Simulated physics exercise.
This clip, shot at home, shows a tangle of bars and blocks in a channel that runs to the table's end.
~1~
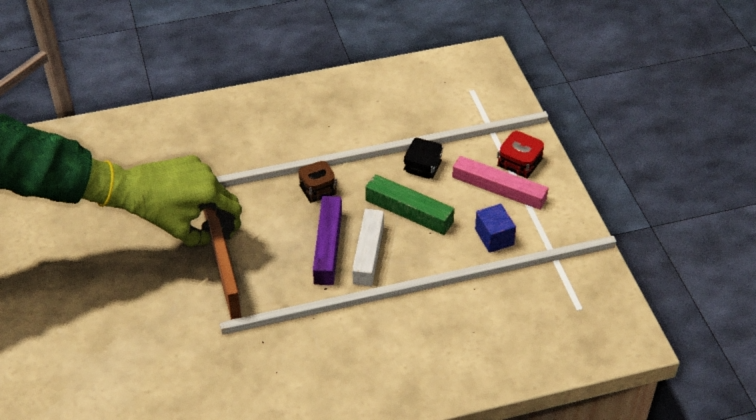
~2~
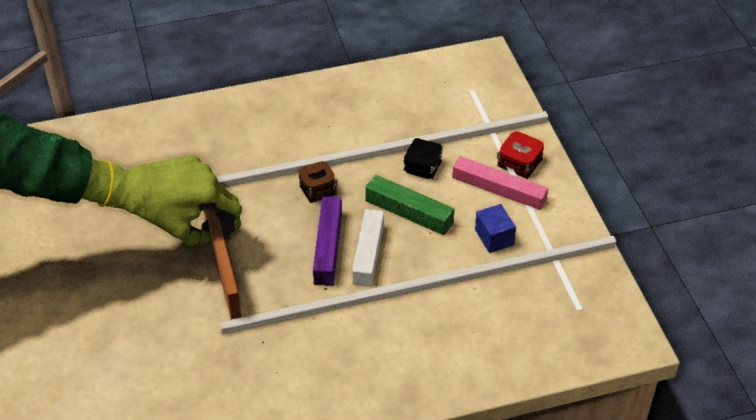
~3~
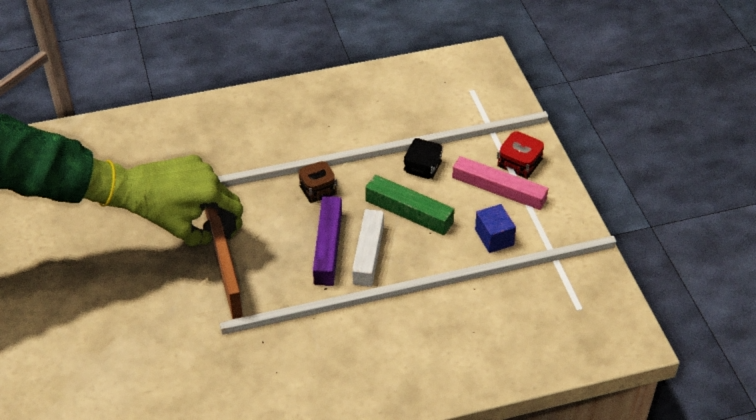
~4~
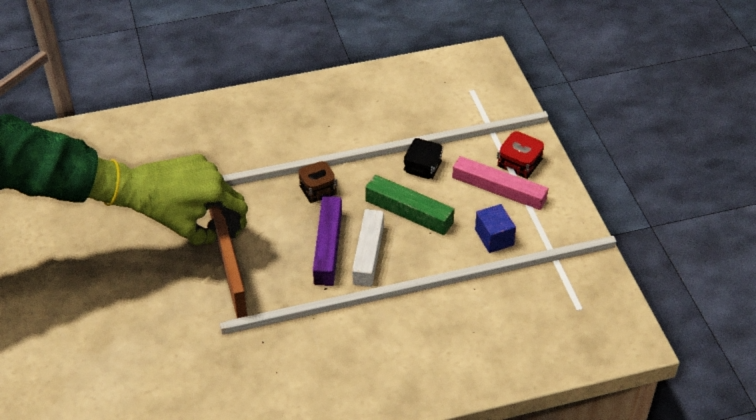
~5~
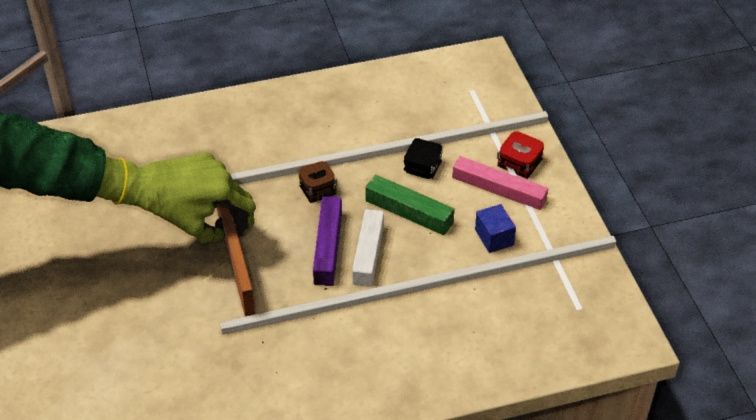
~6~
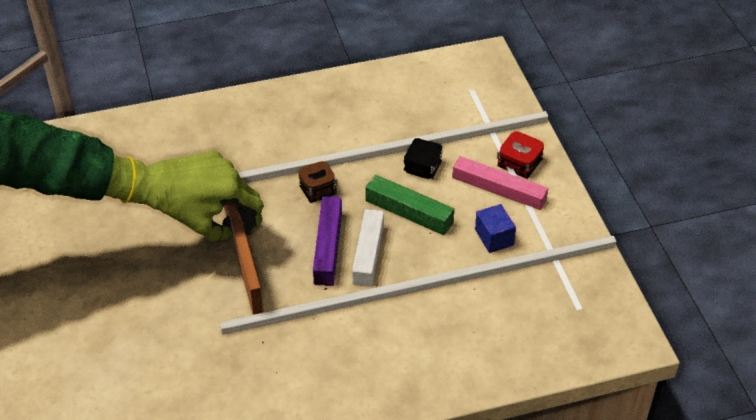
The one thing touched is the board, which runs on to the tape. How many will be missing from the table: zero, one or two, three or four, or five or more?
Falls: One or two.
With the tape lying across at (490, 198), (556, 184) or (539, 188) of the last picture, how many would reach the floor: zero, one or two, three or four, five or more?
Try 1 - no fall at all; try 2 - at least five; try 3 - three to four.
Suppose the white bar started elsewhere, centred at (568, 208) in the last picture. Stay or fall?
From there it comes down.
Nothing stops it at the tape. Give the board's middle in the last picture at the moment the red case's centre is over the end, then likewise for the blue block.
Around (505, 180) first and around (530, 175) second.
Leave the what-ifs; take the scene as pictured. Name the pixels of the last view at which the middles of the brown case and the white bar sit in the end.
You'll see the brown case at (511, 133), with the white bar at (564, 209).
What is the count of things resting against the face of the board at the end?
Tally at the end: 2.
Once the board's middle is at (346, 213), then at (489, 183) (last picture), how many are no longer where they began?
At the first spot 3, then 8.
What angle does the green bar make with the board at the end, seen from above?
Misalignment: Close to 30°.
Soon after, none off yet; red case at rest near (521, 155); pink bar at rest near (500, 183); blue block at rest near (495, 228).
At rest, the number that fall off is one or two; fallen, red case.
